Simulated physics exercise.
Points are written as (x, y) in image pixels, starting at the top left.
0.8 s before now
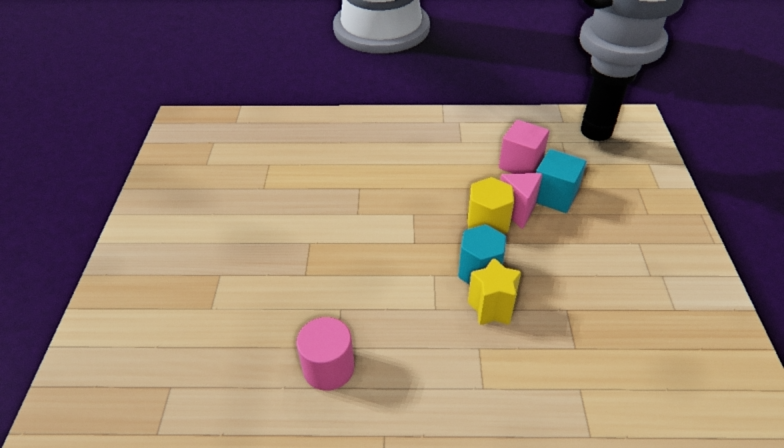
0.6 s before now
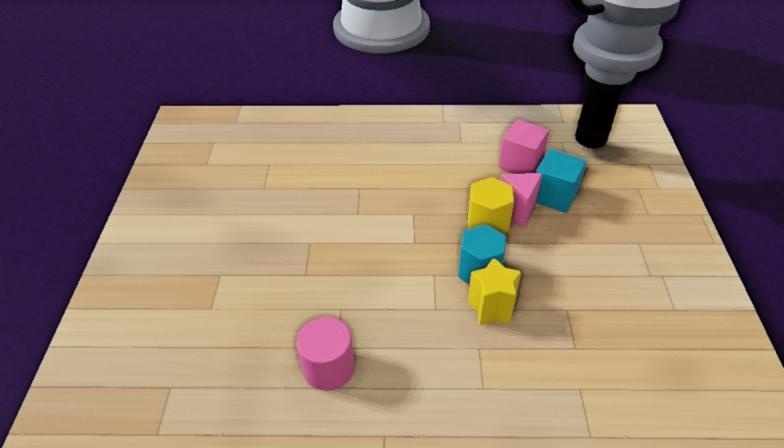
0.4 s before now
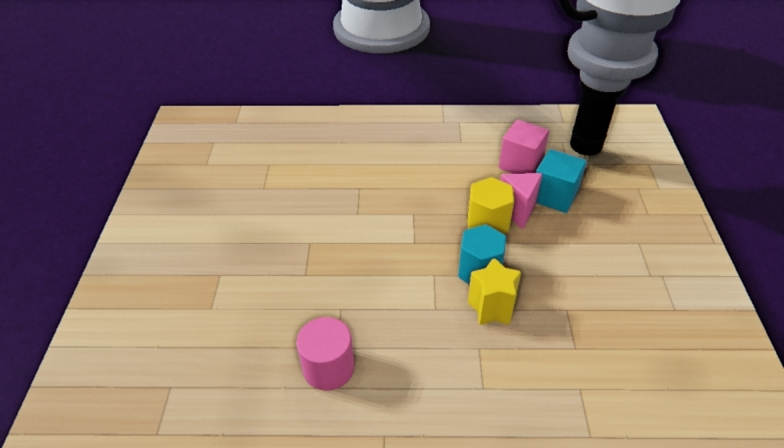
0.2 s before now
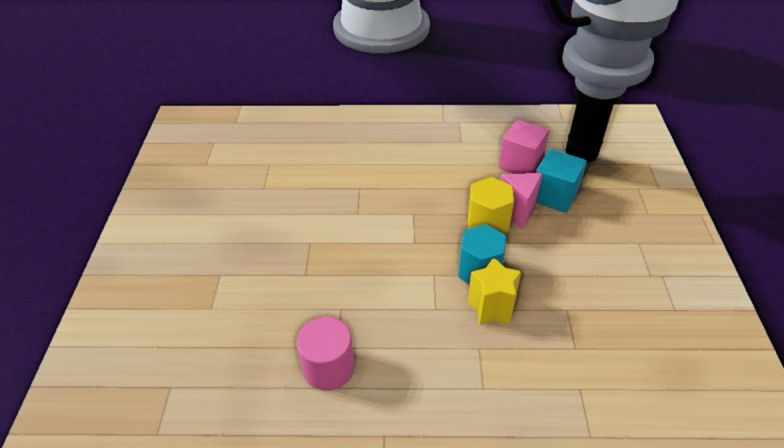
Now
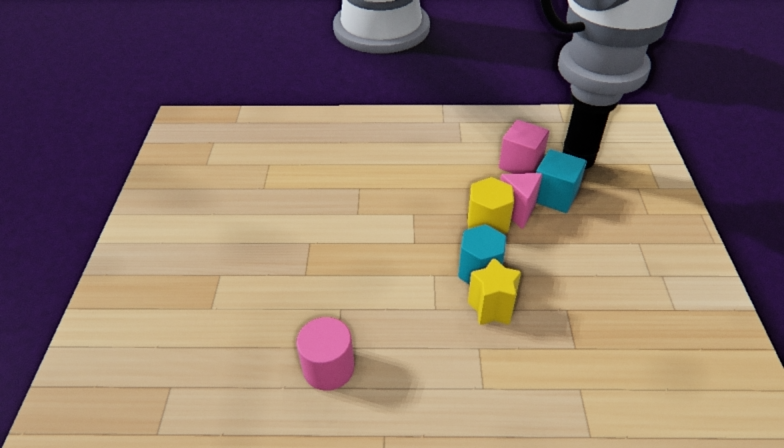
On a wooden tabletop, a robot arm's black rod moving slightly down and left toward a turquoise block, the colourful blocks staying still.
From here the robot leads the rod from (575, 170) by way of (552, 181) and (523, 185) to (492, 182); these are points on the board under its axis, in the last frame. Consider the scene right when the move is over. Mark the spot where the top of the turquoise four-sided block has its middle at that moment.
At (545, 179).
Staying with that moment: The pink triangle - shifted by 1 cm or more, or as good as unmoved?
If the rod follows that path, the pink triangle ends up shifted.
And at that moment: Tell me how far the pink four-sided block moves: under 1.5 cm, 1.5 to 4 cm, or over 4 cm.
Travels 1.5 to 4 cm.
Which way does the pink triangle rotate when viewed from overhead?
With the clock.
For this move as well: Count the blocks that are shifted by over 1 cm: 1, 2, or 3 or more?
Displaced: Three or more.
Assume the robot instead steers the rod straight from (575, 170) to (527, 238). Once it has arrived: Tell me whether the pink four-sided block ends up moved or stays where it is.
It will be resting on its spot.
On the path given first. Halfway along, rod (539, 174); yellow hexagon (489, 193); pink triangle (524, 200), turned 40° clockwise; pink four-sided block (521, 133), turned 20° clockwise; turquoise four-sided block (546, 178), turned 35° anticlockwise.
At the end, rod (494, 172); yellow hexagon (489, 193); pink triangle (524, 201), turned 40° clockwise; pink four-sided block (508, 130), turned 65° clockwise; turquoise four-sided block (545, 179), turned 35° anticlockwise.
